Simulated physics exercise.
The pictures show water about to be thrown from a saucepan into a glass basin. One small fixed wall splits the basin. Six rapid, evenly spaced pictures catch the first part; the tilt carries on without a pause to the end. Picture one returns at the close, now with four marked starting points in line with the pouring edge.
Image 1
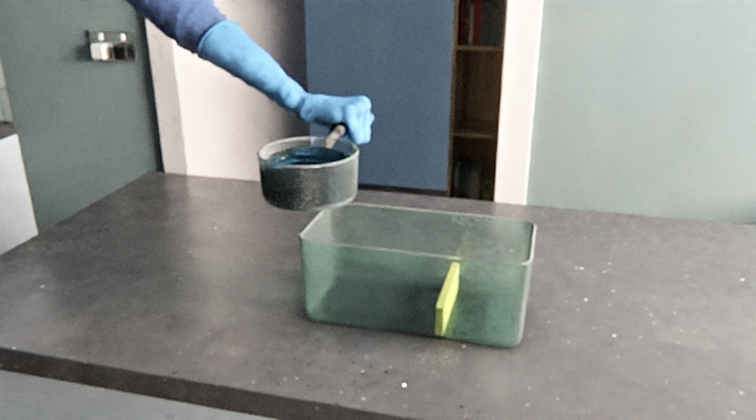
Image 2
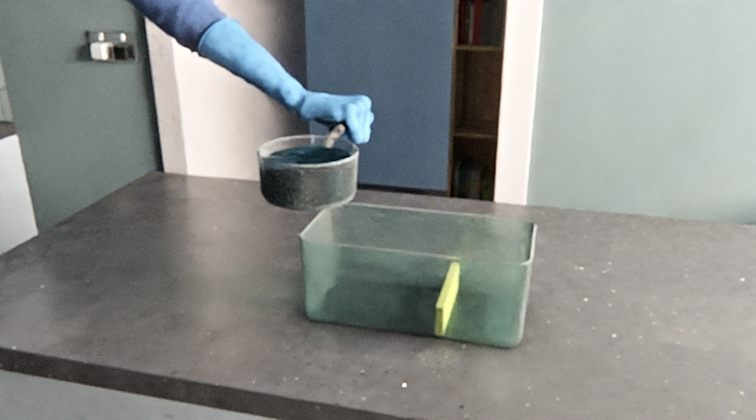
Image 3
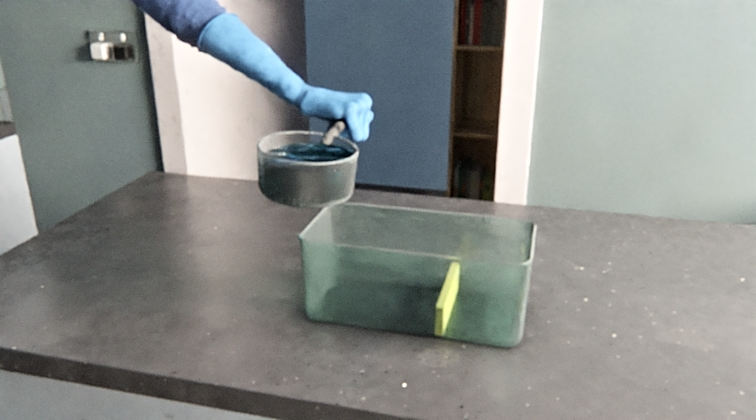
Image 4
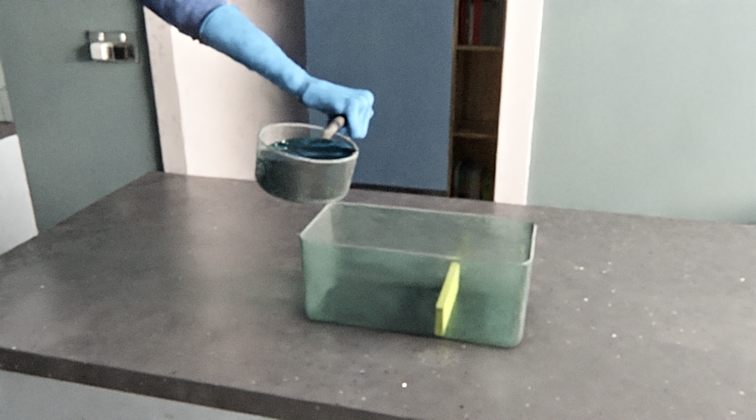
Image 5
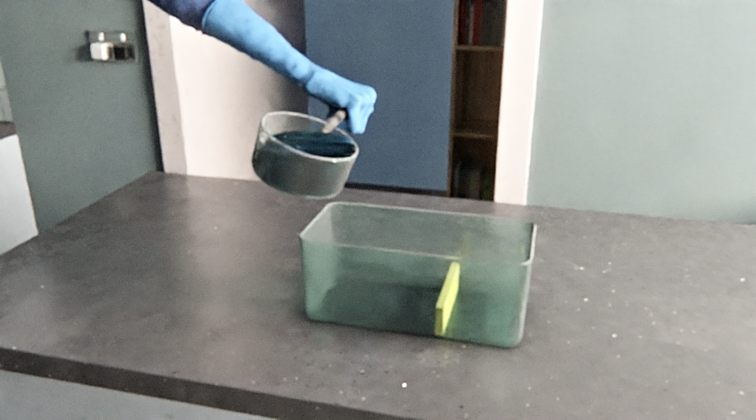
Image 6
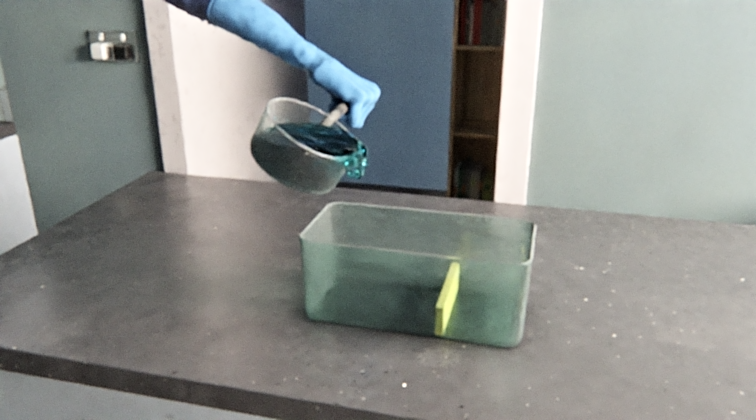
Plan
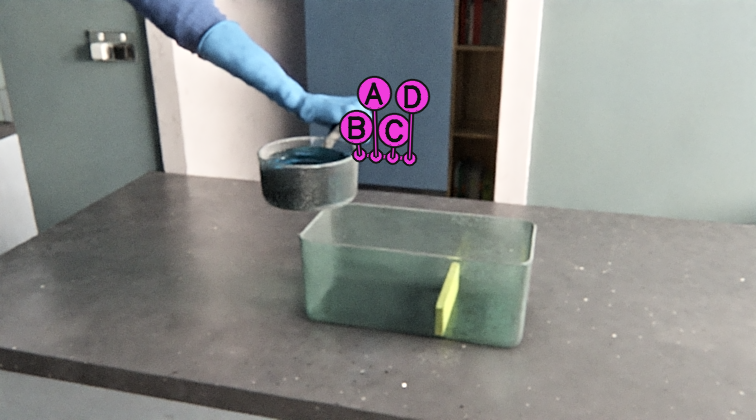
A blue-gloved hand tilts a clear saucepan until dark blue water slips over its right lip.
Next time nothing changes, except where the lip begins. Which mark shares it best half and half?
It is A.
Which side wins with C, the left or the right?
More ends on the right.
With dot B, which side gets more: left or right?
More ends on the left.
On the marked copy, A at (376, 156); B at (359, 154); C at (392, 157); D at (409, 158).
If A is chosen, about 52 % ends left of the wall and 47 % right of it.
If B is chosen, about 86 % ends left of the wall and 13 % right of it.
If C is chosen, about 20 % ends left of the wall and 80 % right of it.
If D is chosen, about 13 % ends left of the wall and 86 % right of it.
